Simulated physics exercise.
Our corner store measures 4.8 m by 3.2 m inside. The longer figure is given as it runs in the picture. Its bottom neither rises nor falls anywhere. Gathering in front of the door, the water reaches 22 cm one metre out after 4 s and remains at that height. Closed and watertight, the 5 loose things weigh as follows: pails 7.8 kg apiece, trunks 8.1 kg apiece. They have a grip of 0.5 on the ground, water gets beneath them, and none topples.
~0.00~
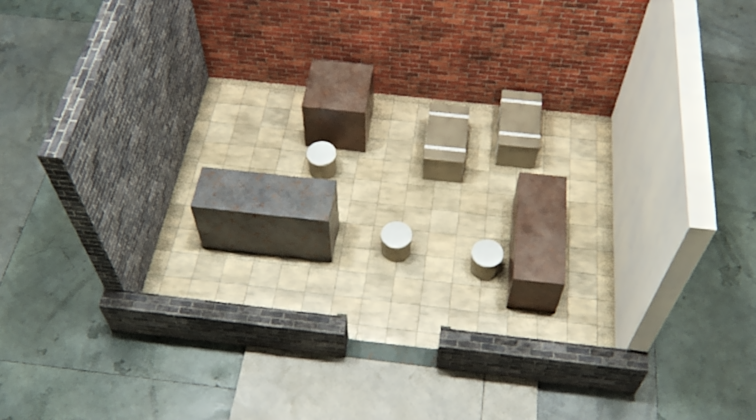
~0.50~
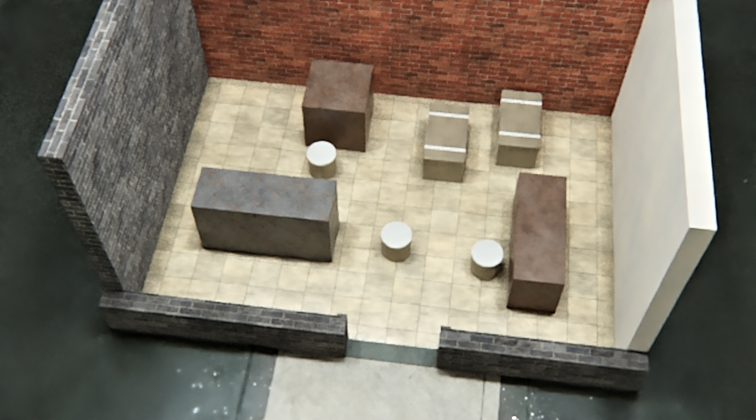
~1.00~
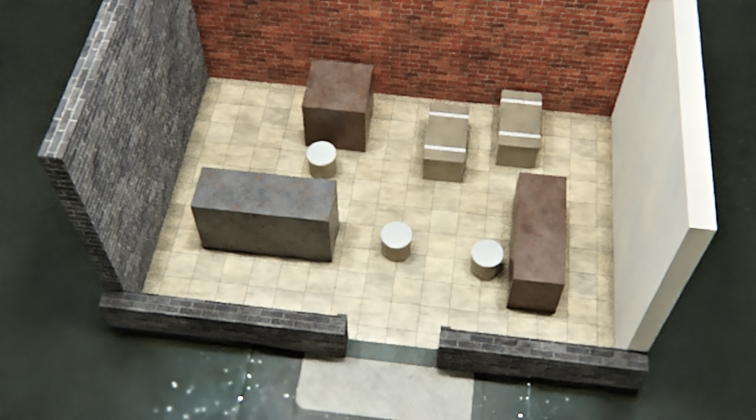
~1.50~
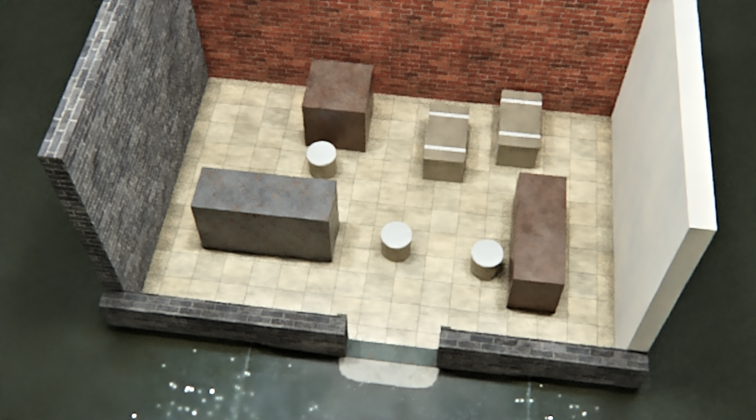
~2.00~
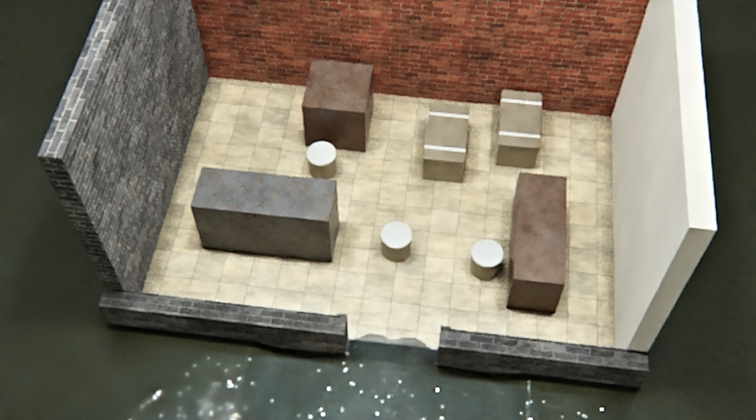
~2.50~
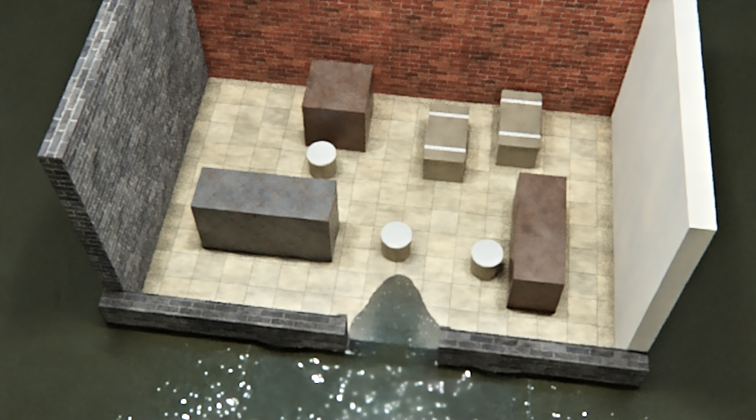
Dark water spreads around a small, roofless store, seen from high in front by a still camera. Inside, on pale tiles between grey, red-brick and white walls, stand a long grey block at left, brown blocks at back and right, two white-banded tan trunks, and three whitish pails. The glinting water covers the pale path outside, reaches the front gap, then pushes a rounded tongue onto the floor, while everything inside stays put.
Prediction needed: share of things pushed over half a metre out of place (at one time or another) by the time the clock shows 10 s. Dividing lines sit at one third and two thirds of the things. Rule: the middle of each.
Displaced share: High, at least two thirds.
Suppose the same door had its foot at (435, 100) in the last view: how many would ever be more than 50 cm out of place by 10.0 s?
That gives 3 of them.
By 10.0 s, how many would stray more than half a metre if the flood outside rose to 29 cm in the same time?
Under that setup the answer is 4.
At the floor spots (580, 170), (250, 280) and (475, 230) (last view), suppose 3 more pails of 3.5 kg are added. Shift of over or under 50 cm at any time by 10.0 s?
Beyond the limit; within the limit; beyond the limit.
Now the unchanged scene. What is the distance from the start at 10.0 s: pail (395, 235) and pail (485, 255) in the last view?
First 150 cm, then 150 cm.
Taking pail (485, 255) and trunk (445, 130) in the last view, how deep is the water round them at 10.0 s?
Depth approx. 11 cm / 9 cm.
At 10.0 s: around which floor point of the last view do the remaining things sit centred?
It works out to somewhere near (488, 183) on the floor.
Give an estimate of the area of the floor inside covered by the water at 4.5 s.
Near 5.5 m2 in all.
After 3.5 s 0 of 5 are over 50 cm from their spots; 0 afloat.
After 4.5 s 0 of 5 are over 50 cm from their spots; 0 afloat.
After 7.0 s 2 of 5 are over 50 cm from their spots; 1 afloat.
After 10.0 s 4 of 5 are over 50 cm from their spots, and 4 have been at some point; 4 afloat.
